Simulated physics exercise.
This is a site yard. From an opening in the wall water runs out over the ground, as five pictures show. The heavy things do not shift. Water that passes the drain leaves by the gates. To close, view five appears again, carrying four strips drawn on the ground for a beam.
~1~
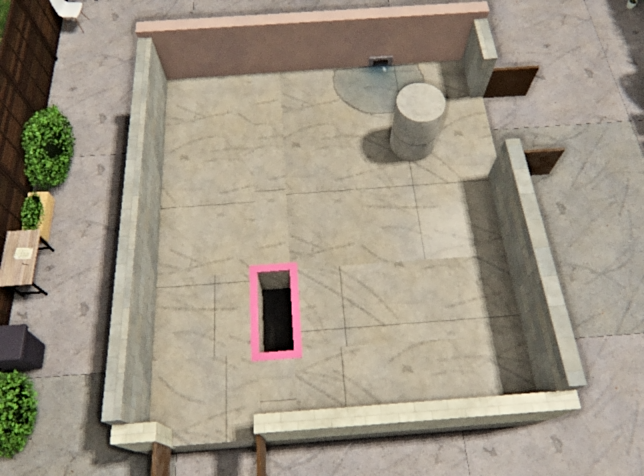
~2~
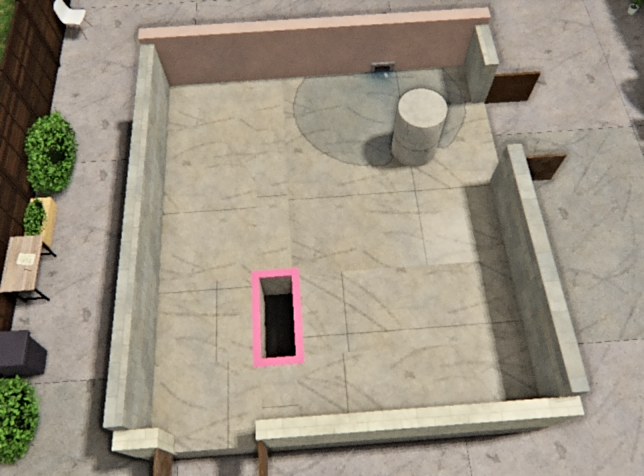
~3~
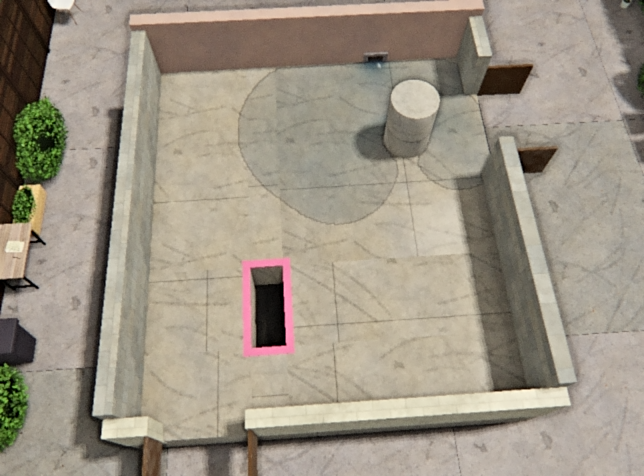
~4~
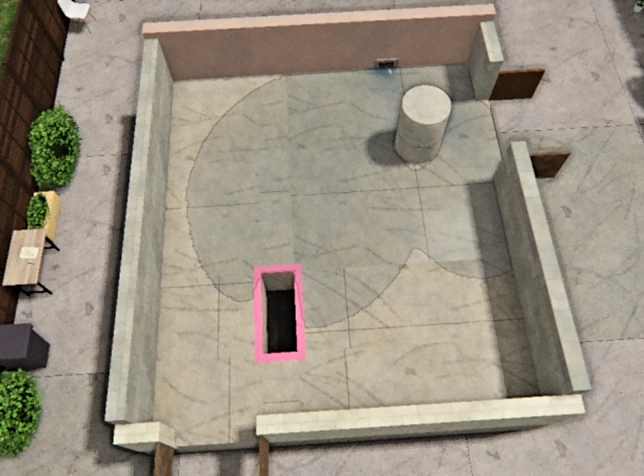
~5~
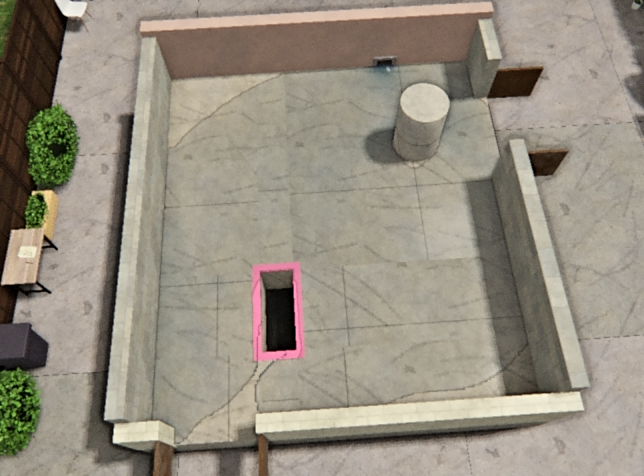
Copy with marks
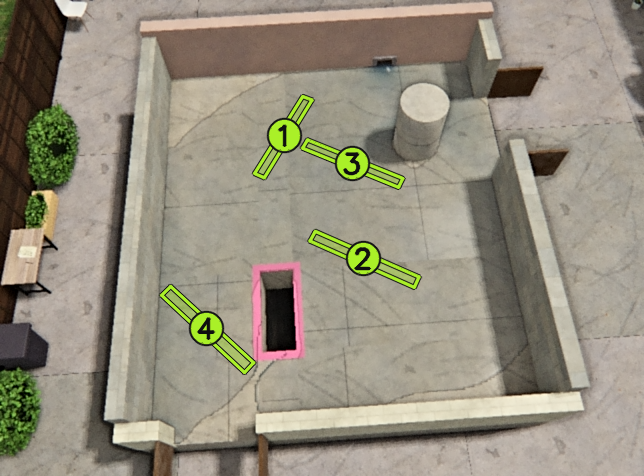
A thin, dark sheet of water spreads from a small outlet at the foot of the pinkish back wall, across the pale paved floor of a walled yard seen from high above. Grey walls enclose it, with gaps at right and lower left, a pale cylinder stands upper right, and a pink-rimmed rectangular pit lies lower left. The water passes around the cylinder, widens leftward and forward, reaches the pit and covers most of the floor, while the view shifts slightly.
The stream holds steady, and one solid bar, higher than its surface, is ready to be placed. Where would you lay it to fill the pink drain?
The best spot is 4.
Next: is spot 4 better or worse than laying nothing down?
Spot 4 is better.
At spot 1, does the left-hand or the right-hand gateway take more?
The left one.
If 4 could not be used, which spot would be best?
1.
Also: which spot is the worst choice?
3 it is.
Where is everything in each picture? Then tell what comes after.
In the first frame, outfall at (380, 62); pink drain at (275, 310); open gate at (216, 426); open gate at (479, 135); front seen at (342, 97), 4 % of the ground wet; pink drain still dry.
In the second frame, front seen at (316, 144), 14 % of the ground wet; pink drain still dry.
In the third frame, front seen at (314, 213), 30 % of the ground wet; pink drain still dry.
In the fourth frame, front seen at (310, 321), 56 % of the ground wet; pink drain taking water.
In the fifth frame, front seen at (154, 383), 85 % of the ground wet; pink drain taking water.
On the marked copy, 1 from (259, 175) to (307, 98); 2 from (312, 236) to (416, 282); 3 from (305, 144) to (400, 182); 4 from (166, 290) to (249, 367).
With 1, about 31 % of the stream goes into the pink drain, about 69 % out by the gates.
With 2, about 20 % of the stream goes into the pink drain, about 80 % out by the gates.
With 3, about 15 % of the stream goes into the pink drain, about 85 % out by the gates.
With 4, about 51 % of the stream goes into the pink drain, about 49 % out by the gates.
